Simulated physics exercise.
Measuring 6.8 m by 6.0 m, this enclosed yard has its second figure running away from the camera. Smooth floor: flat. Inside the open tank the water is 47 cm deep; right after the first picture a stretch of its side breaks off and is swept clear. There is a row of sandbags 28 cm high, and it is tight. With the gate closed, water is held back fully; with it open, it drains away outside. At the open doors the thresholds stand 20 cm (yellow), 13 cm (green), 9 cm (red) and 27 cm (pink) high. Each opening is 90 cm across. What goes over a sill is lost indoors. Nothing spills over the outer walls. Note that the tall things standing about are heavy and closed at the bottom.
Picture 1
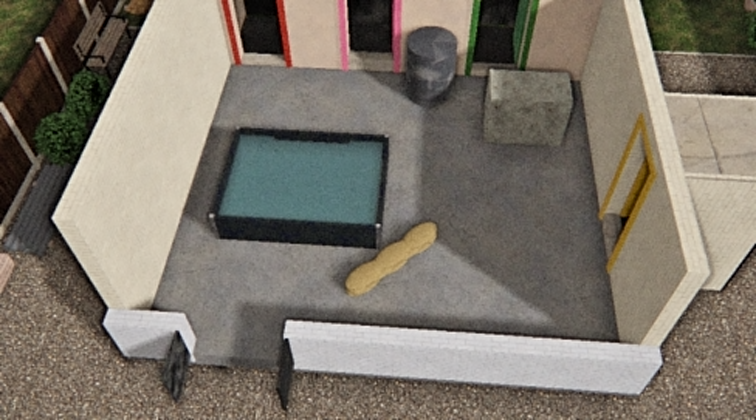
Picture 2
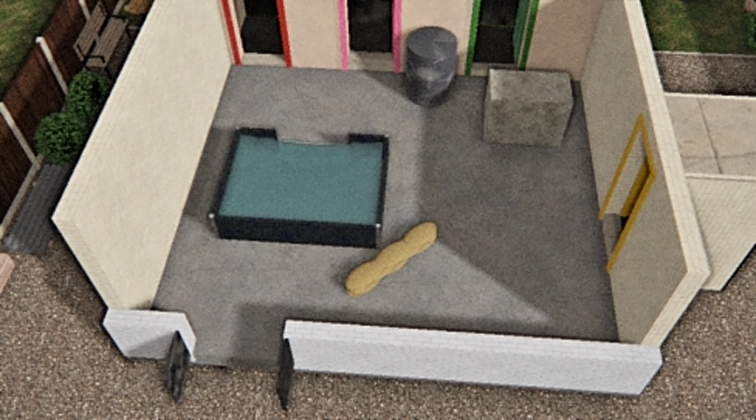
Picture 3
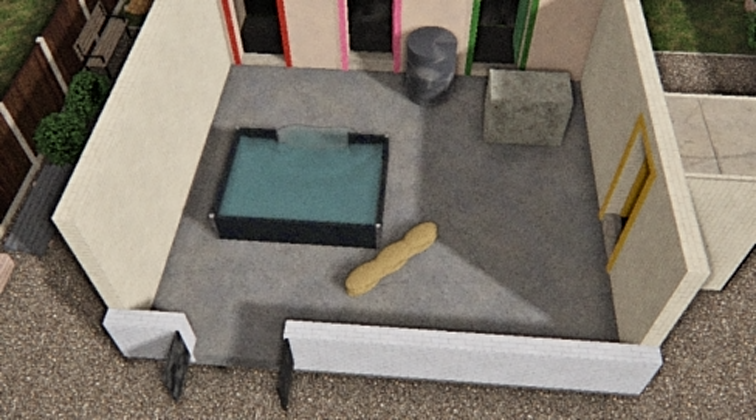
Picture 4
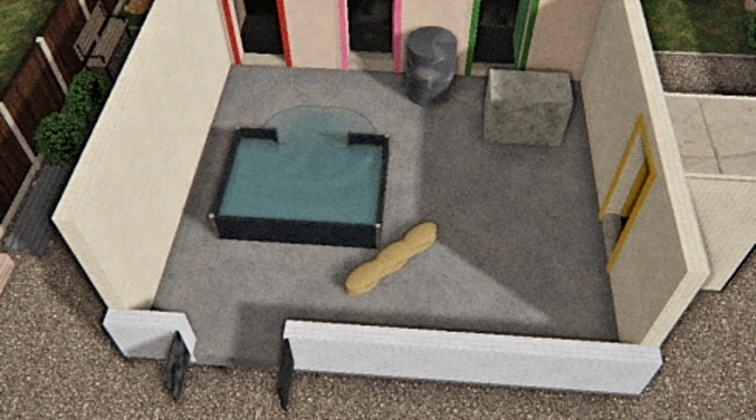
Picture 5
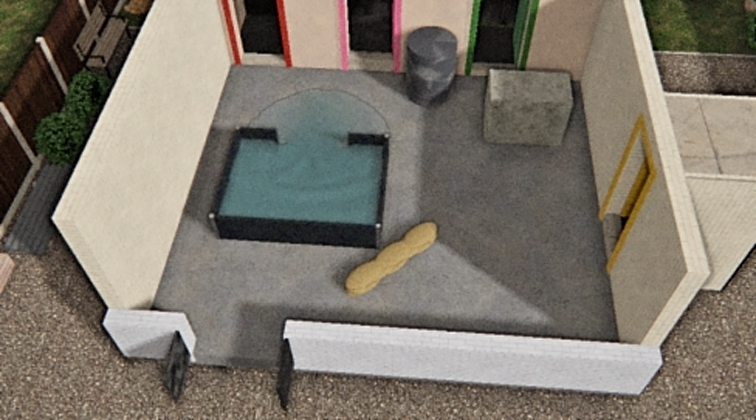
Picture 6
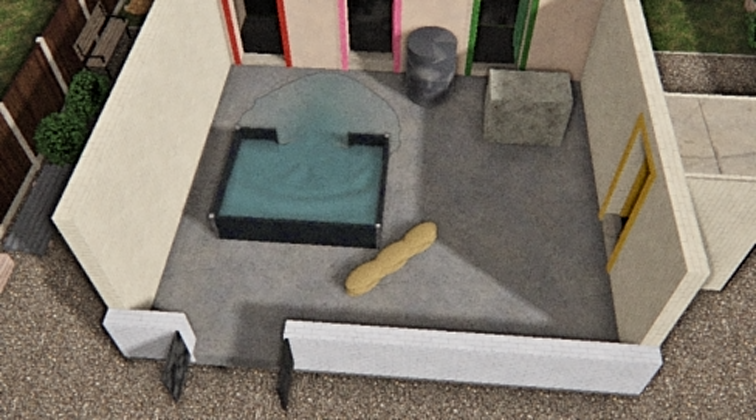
In a walled yard, water pours from a gap in a dark tank's far side and spreads.
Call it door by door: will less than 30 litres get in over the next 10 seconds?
Yellow door - yes, less; green door - yes, less; red door - no, 30 litres or more; pink door - yes, less.
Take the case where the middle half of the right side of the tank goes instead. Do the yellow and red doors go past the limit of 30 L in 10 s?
Door yellow stays within, door red stays within.
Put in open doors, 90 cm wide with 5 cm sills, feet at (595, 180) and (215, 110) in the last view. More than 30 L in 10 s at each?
Door 1: Limit not reached; door 2: Limit broken.
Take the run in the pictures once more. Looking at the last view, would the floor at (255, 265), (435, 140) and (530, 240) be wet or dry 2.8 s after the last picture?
Untouched, submerged, untouched.
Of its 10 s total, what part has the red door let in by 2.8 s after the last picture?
About 45 per cent.
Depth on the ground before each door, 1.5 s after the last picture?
Centimetres: Yellow 0 / green 3 / red 19 / pink 26.
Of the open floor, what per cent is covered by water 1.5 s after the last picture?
About 20 per cent.
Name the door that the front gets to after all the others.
The yellow door is last.
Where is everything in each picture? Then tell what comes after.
In the first frame, the open tank at (304, 178) is whole and still, 47 cm deep.
In the second frame, the front is at a hidden place, 0.7 m from the gap on the open tank's far side; 0.2 m2 of floor is under water; 47 cm left at the back of the open tank.
In the third frame, the front is at (282, 132), 0.9 m from the gap on the open tank's far side; 0.8 m2 of floor is under water; 47 cm left at the back of the open tank.
In the fourth frame, the front is at (300, 109), 1.2 m from the gap on the open tank's far side; 1.7 m2 of floor is under water; 47 cm left at the back of the open tank.
In the fifth frame, the front is at (314, 92), 1.6 m from the gap on the open tank's far side; 2.7 m2 of floor is under water; 47 cm left at the back of the open tank.
In the sixth frame, water pours out on the open tank's far side and has run 2.1 m, to (320, 76); typically 4 cm deep outside, 43 cm at the open tank's back.
Then, 0.7 s after the last picture water covers 20 % of the floor and is deepest (28 cm) near (315, 150); yellow door not reached, green door not reached, red door 13 cm at the sill, 0 L in, pink door 24 cm at the sill, 0 L in.
Then, 1.5 s after the last picture water covers 20 % of the floor and is deepest (34 cm) near (231, 65); yellow door not reached, green door 3 cm at the sill, 0 L in, red door 19 cm at the sill, 19 L in, pink door 26 cm at the sill, 0 L in.
Then, 2.8 s after the last picture water covers 35 % of the floor and is deepest (22 cm) near (240, 66); yellow door not reached, green door 2 cm at the sill, 0 L in, red door 20 cm at the sill, 74 L in, pink door 19 cm at the sill, 1 L in.
Then, 5.3 s after the last picture water covers 70 % of the floor and is deepest (17 cm) near (231, 65); yellow door 4 cm at the sill, 0 L in, green door 1 cm at the sill, 0 L in, red door 15 cm at the sill, 141 L in, pink door 15 cm at the sill, 2 L in.
Then, 9.3 s after the last picture water covers 90 % of the floor and is deepest (10 cm) near (143, 334); yellow door 4 cm at the sill, 0 L in, green door 4 cm at the sill, 0 L in, red door 9 cm at the sill, 165 L in, pink door 9 cm at the sill, 2 L in.
